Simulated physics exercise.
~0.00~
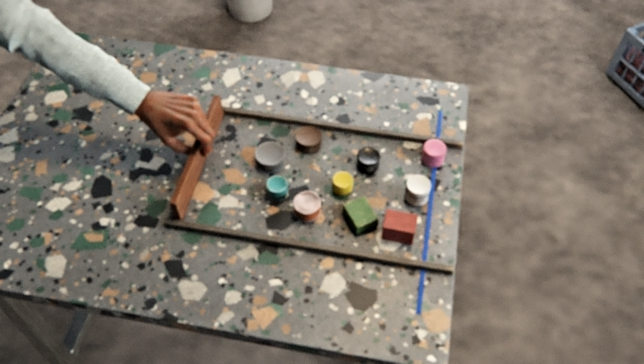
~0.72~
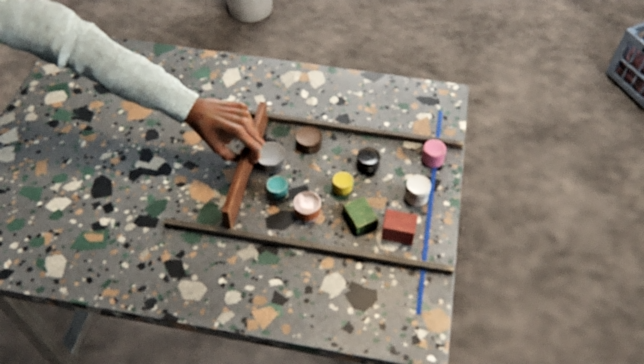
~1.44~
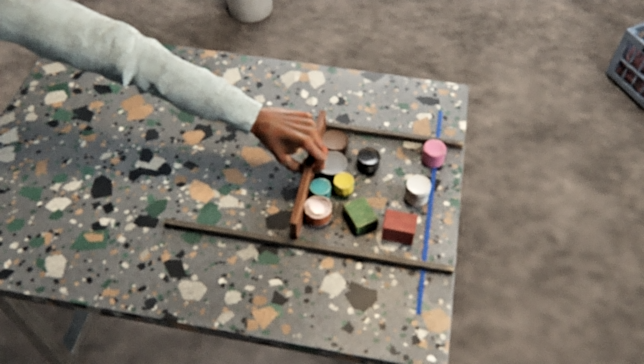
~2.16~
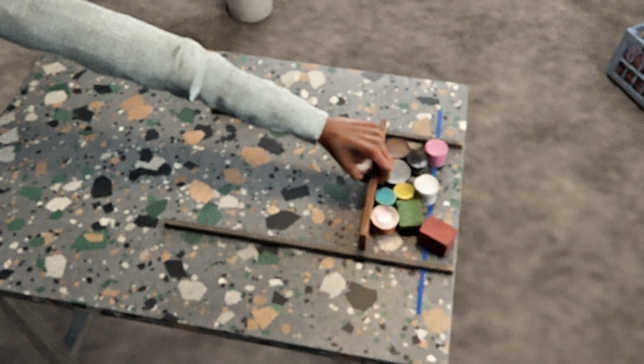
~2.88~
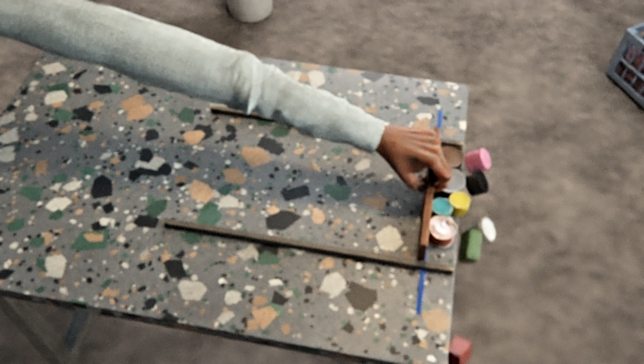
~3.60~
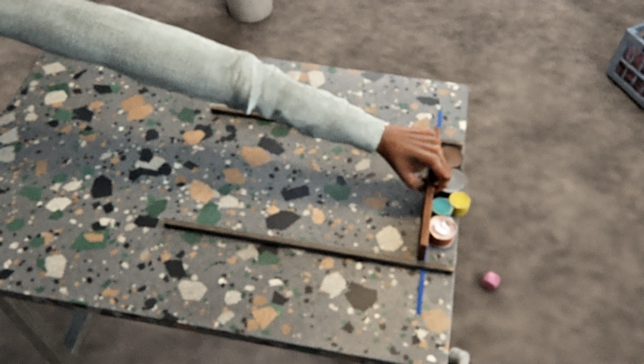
At the start, a hand holds an upright wooden board behind a scatter of small tubs, lids and blocks lying between two rails on a speckled tabletop. The hand slides the board to the right, and it soon gathers the grey pot and its neighbours. The crowded group is shoved across the blue tape toward the table's right edge. As the board stops at the tape, the pink lid, black tub, white tub, green block and red block go over and drop. The board stays there, with the remaining pieces, yellow one included, still by the edge.
